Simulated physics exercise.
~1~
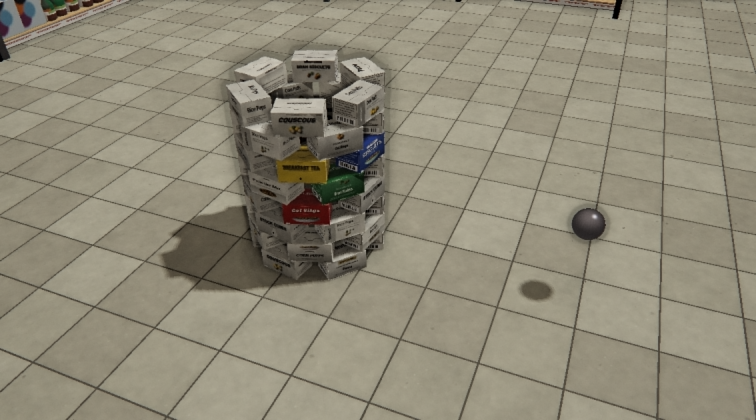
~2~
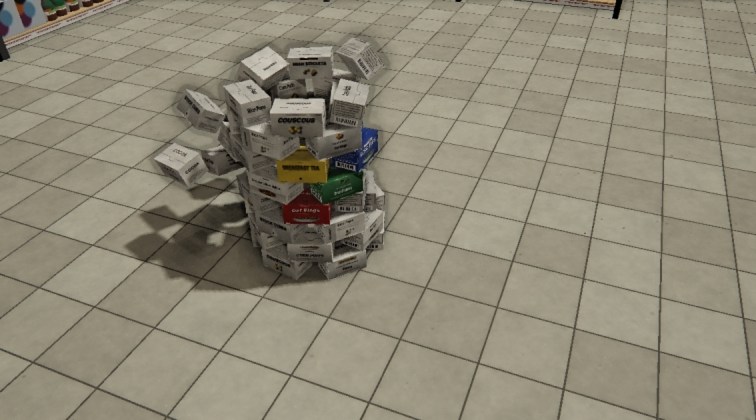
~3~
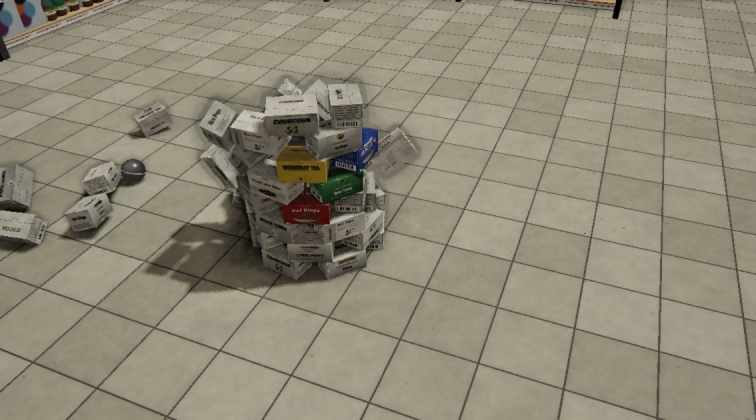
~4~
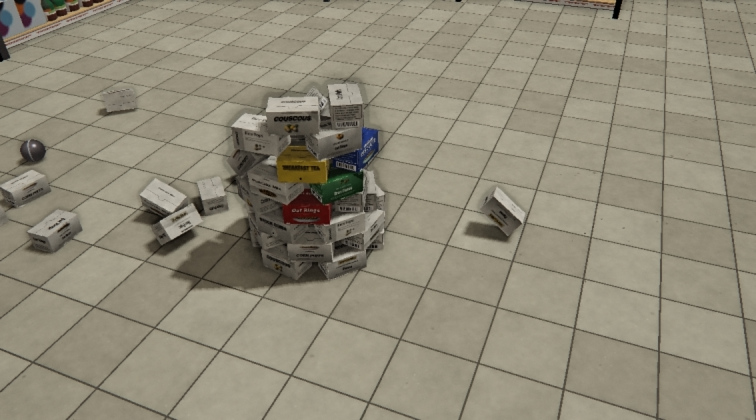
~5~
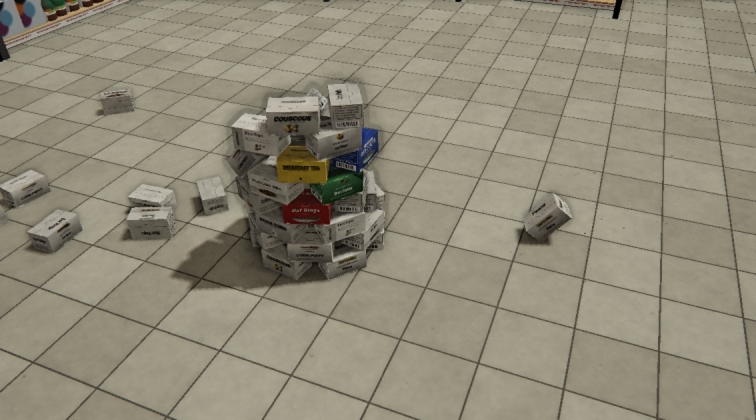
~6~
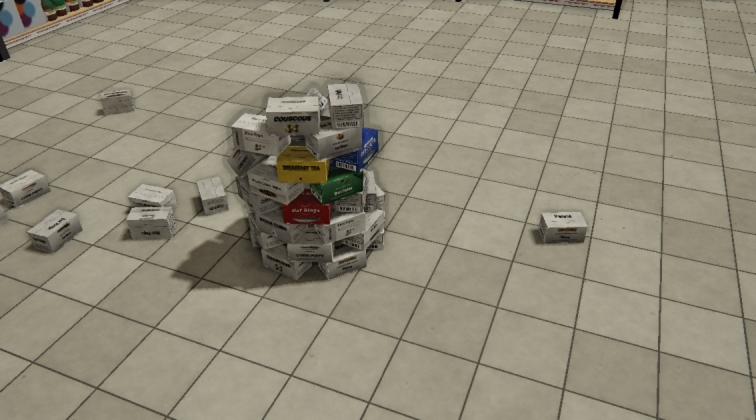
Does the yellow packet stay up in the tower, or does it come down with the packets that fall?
The yellow packet stays up, keeping its place in the front of the tower while other packets end up on the floor.
